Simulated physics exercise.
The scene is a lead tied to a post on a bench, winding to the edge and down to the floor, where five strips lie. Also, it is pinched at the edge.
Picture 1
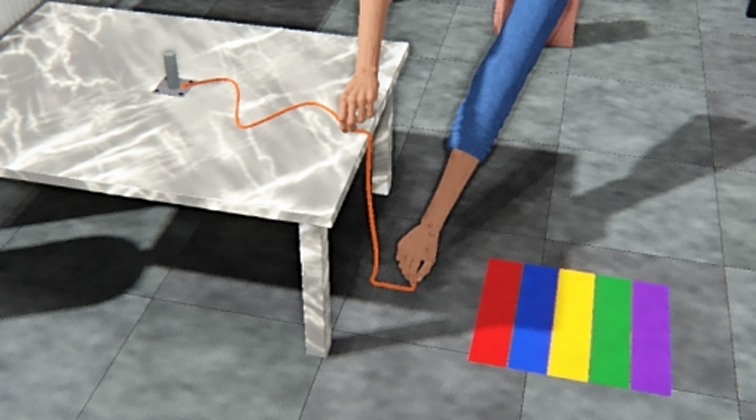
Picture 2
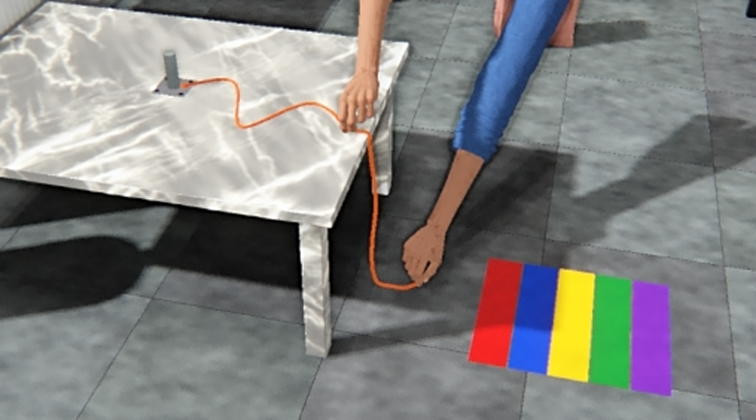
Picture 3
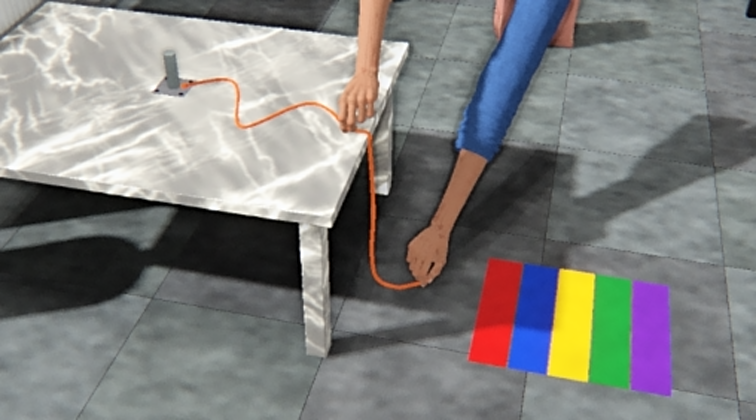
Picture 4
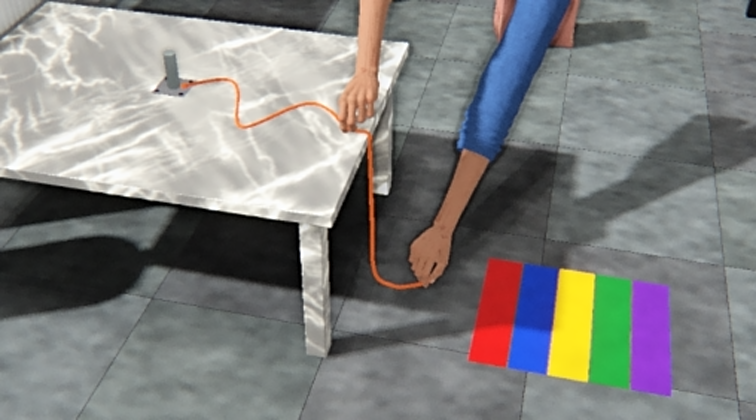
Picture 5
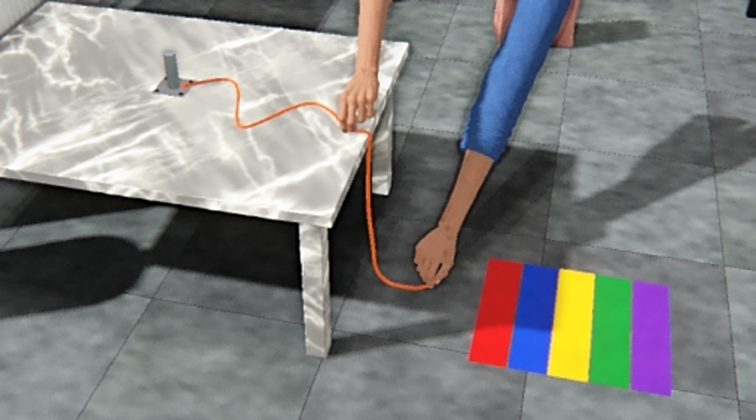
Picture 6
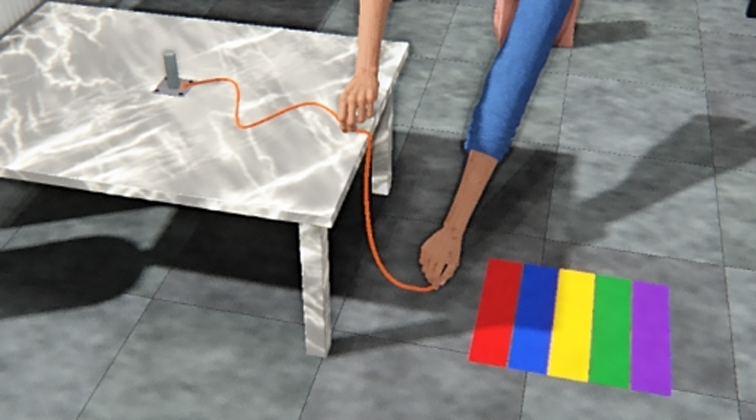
A hand slowly drawing the end of an orange cord slightly right across grey floor, another pinning it at the table edge.
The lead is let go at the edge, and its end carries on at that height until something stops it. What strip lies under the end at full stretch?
The purple one.
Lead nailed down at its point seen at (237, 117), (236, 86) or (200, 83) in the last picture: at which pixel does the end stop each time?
Approximately (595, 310), (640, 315) and (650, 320), respectively.
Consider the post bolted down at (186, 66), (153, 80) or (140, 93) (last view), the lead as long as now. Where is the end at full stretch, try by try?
(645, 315), (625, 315) and (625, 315).
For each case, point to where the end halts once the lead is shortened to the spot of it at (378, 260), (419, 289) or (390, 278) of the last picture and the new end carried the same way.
The pixels are (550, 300), (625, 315) and (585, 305), in the order of the tries.
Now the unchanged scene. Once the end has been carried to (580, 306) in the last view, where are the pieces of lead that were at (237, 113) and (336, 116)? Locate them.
You'll find one close to (287, 110) and the other close to (386, 174).
A little later, end near (579, 306); over yellow.
Next, end near (629, 314); over green.
When it is tight, end near (657, 319); over purple. The end stops over the purple strip.
